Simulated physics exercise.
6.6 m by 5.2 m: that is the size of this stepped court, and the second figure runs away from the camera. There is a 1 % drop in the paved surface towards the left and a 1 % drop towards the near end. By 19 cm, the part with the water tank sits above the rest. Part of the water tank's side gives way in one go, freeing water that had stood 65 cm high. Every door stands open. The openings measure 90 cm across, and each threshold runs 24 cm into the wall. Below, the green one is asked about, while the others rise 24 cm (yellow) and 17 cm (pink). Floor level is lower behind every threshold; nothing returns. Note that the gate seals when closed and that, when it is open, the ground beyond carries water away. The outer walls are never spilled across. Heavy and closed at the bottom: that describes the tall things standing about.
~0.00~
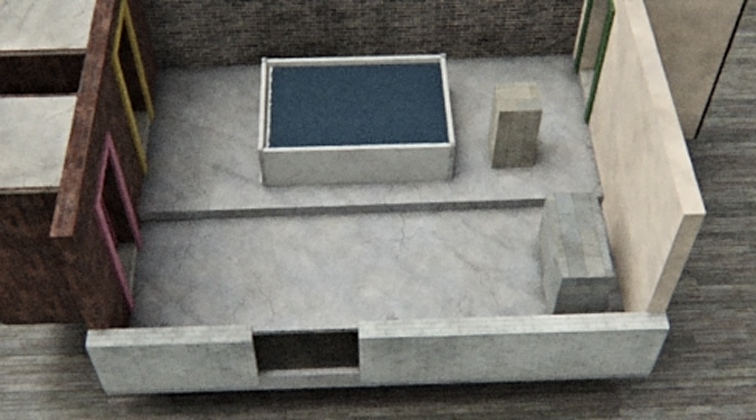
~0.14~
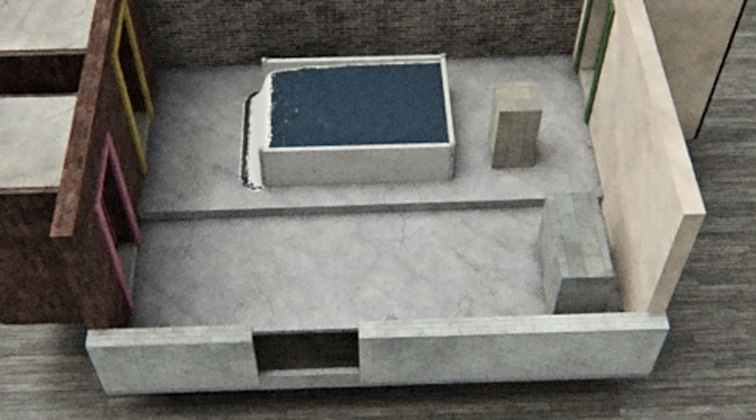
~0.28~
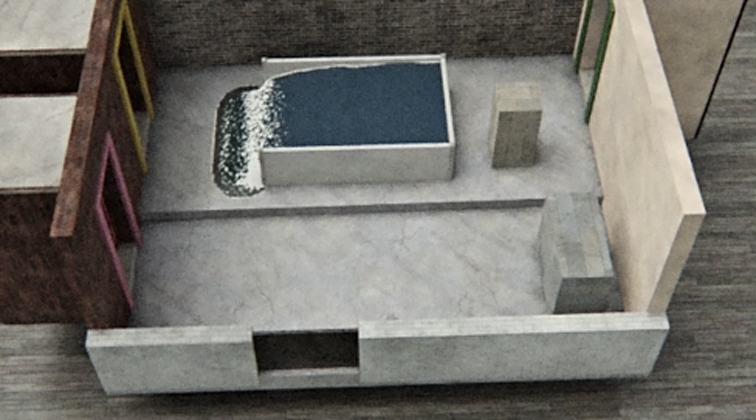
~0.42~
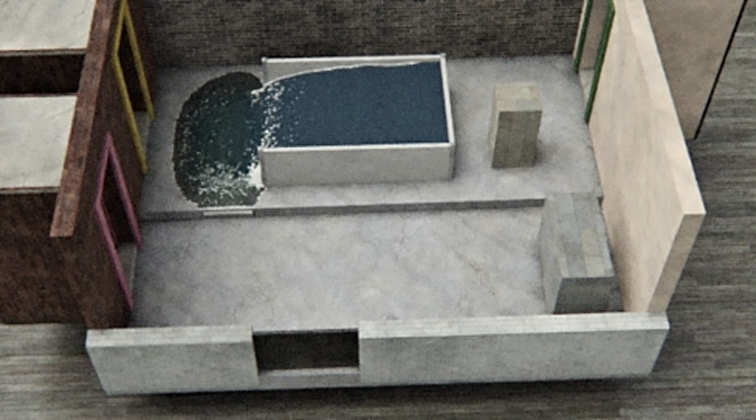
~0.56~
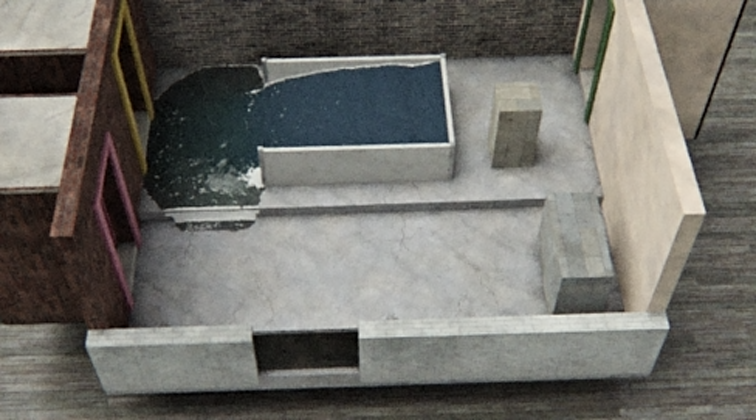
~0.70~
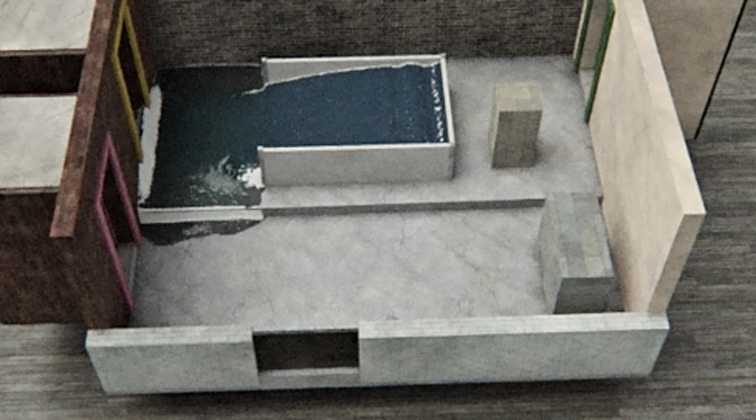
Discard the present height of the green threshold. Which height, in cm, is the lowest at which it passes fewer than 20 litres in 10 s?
Close to 12 cm.
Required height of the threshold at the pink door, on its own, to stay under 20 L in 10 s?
Pink: Roughly 14.5 cm.
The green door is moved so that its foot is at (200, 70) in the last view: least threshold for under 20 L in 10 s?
Minimum: Close to 30 cm.
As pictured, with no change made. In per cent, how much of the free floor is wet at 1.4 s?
Roughly 25 percent of the floor.
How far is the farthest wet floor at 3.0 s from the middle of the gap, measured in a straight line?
It gets close to 4.0 metres out.
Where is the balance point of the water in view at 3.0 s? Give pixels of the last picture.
It lies near (244, 169) in the last picture.
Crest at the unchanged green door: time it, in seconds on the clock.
I'd guess close to 5.0 seconds.
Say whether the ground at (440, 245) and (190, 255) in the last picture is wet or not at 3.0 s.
First spot untouched, second swamped.
After 1.4 s water covers 25 % of the floor, deepest (46 cm) near (148, 144); it has not reached the green door.
After 3.0 s water covers 40 % of the floor, deepest (40 cm) near (124, 365); it has not reached the green door.
After 10.0 s water covers 90 % of the floor, deepest (21 cm) near (347, 357); 4 cm at the green door, 10 litres in over its 14 cm threshold.
At the green door as built, the water arrived by 4.2 s and peaked near 17 cm at 4.8 s.
Run again over the same 10 s with other heights there, 27 litres in over 11 cm, 15 litres over 13 cm. The limit of 20 litres is kept from about 12 cm up.
